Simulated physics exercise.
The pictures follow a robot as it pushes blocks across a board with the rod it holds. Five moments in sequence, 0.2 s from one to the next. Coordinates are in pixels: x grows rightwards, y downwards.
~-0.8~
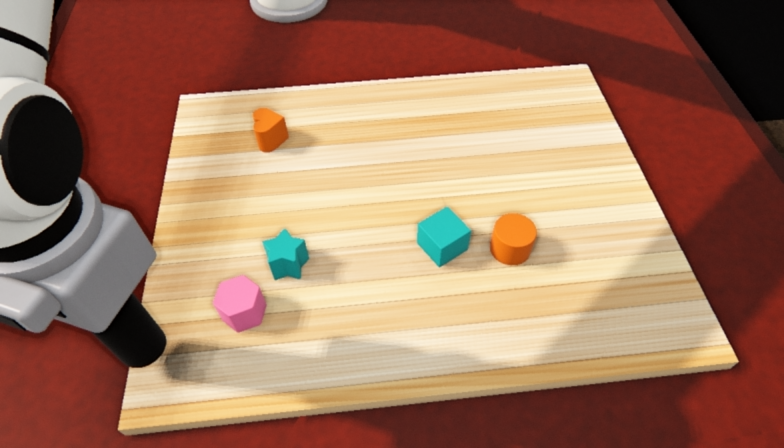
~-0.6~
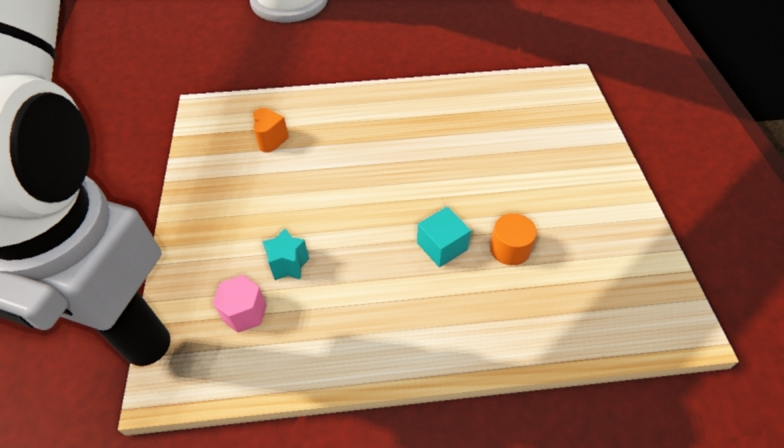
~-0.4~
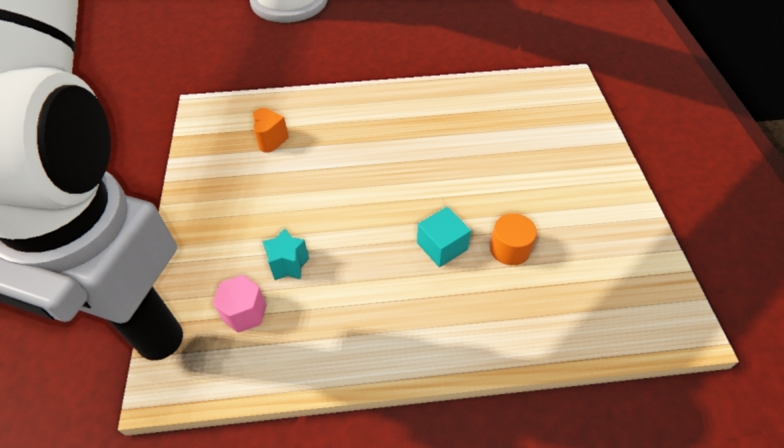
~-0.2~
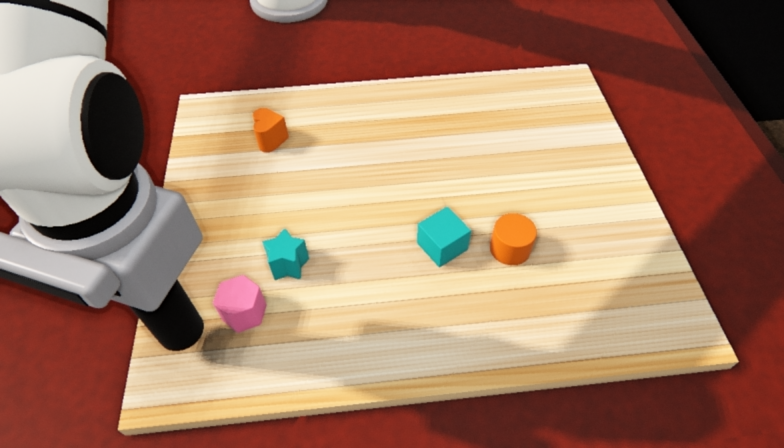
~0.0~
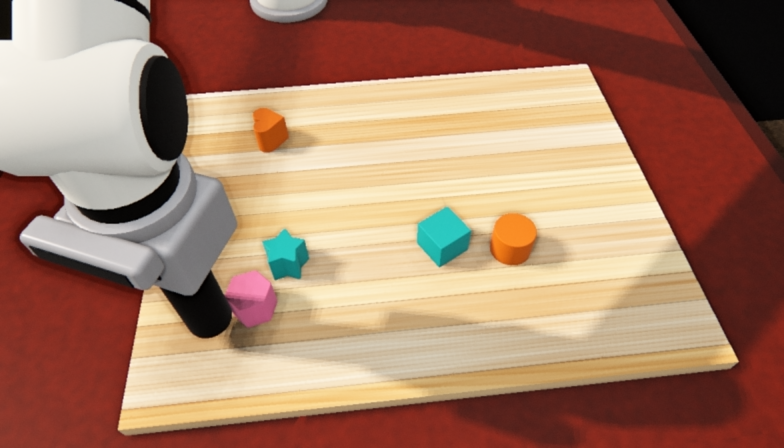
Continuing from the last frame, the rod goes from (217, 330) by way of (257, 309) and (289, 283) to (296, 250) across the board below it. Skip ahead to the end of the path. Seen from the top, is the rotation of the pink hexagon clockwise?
Yes.
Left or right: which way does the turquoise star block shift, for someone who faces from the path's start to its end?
My prediction: Leftwards.
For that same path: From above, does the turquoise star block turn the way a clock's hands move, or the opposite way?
Spins counterclockwise.
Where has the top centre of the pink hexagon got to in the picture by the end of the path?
It comes to (331, 250).
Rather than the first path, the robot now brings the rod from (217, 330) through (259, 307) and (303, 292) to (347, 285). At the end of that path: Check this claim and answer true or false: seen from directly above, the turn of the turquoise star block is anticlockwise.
True - the claim holds.
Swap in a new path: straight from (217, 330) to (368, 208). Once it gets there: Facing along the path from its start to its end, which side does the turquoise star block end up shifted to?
It's going to go left.
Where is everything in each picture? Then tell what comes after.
In the first frame, rod tip (143, 347); block tops, pink hexagon (236, 295); turquoise star block (283, 246).
In the second frame, rod (148, 345); blocks unchanged.
In the third frame, rod (161, 340); blocks unchanged.
In the fourth frame, rod (182, 331); blocks unchanged.
In the fifth frame, rod (210, 319); pink hexagon (248, 290); turquoise star block (283, 246).
What follows on the original path. One third of the way, rod (253, 296); pink hexagon (290, 272), turned 15° clockwise; turquoise star block (287, 240).
Two thirds of the way, rod (286, 270); pink hexagon (325, 255), turned 40° clockwise; turquoise star block (294, 230), turned 45° anticlockwise.
At the end, rod (292, 237); pink hexagon (331, 250), turned 55° clockwise; turquoise star block (300, 204), turned 60° anticlockwise.
